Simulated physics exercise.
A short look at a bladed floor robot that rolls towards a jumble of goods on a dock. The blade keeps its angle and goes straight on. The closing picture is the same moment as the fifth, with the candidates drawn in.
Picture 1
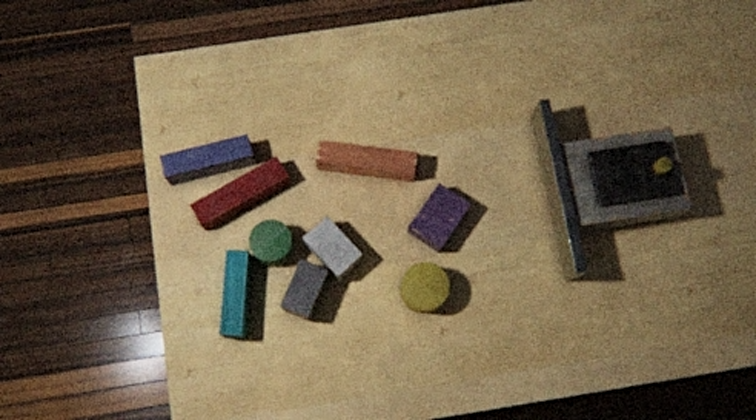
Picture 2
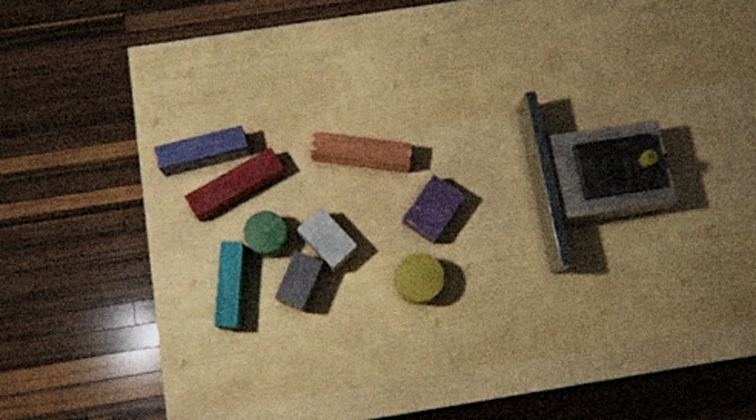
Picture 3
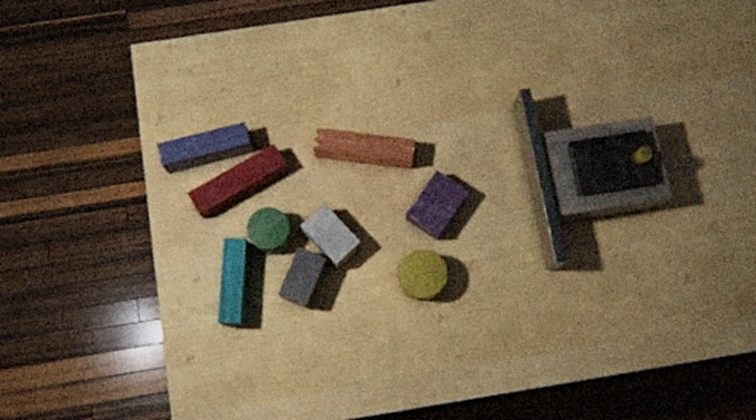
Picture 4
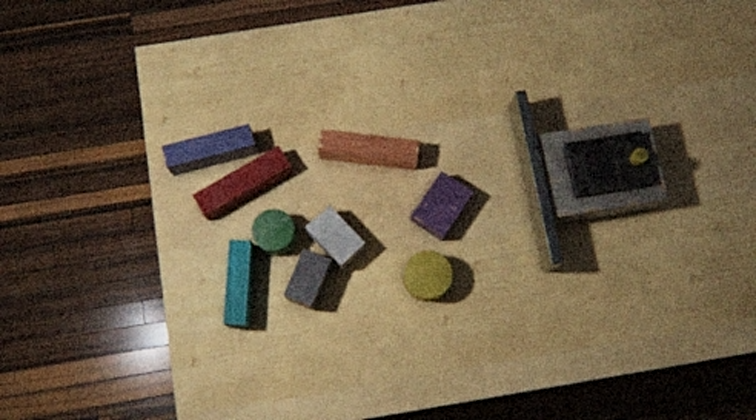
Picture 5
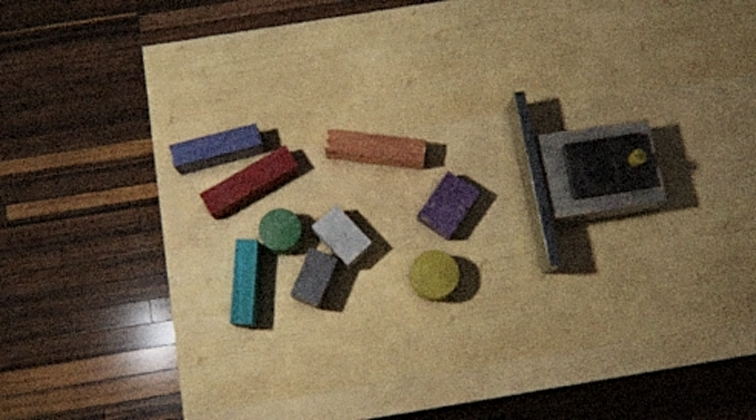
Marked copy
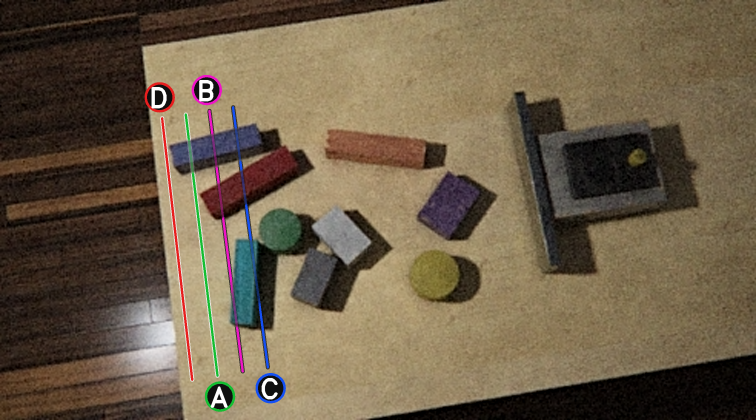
On a pale wooden platform above dark planks, a grey bladed robot edging slightly left towards a scattered group of unmoving coloured goods.
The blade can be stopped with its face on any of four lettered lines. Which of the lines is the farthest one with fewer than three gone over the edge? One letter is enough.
C.
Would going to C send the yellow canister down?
No.
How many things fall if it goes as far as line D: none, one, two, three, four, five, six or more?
In all, six or more.
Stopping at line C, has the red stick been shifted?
Yes.
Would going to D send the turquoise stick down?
Yes.
On the marked copy, A at (201, 241); B at (226, 237); C at (250, 233); D at (177, 245).
Following C. Soon after the start, robot (499, 183); yellow canister (417, 279); orange bar (366, 150).
Later, robot (396, 199); blue bar (208, 150); turquoise stick (226, 290).
In the end, robot (314, 212); turquoise stick over the edge; green canister over the edge; two fallen.
As for the rest, A drops six; B drops four; D drops eight.
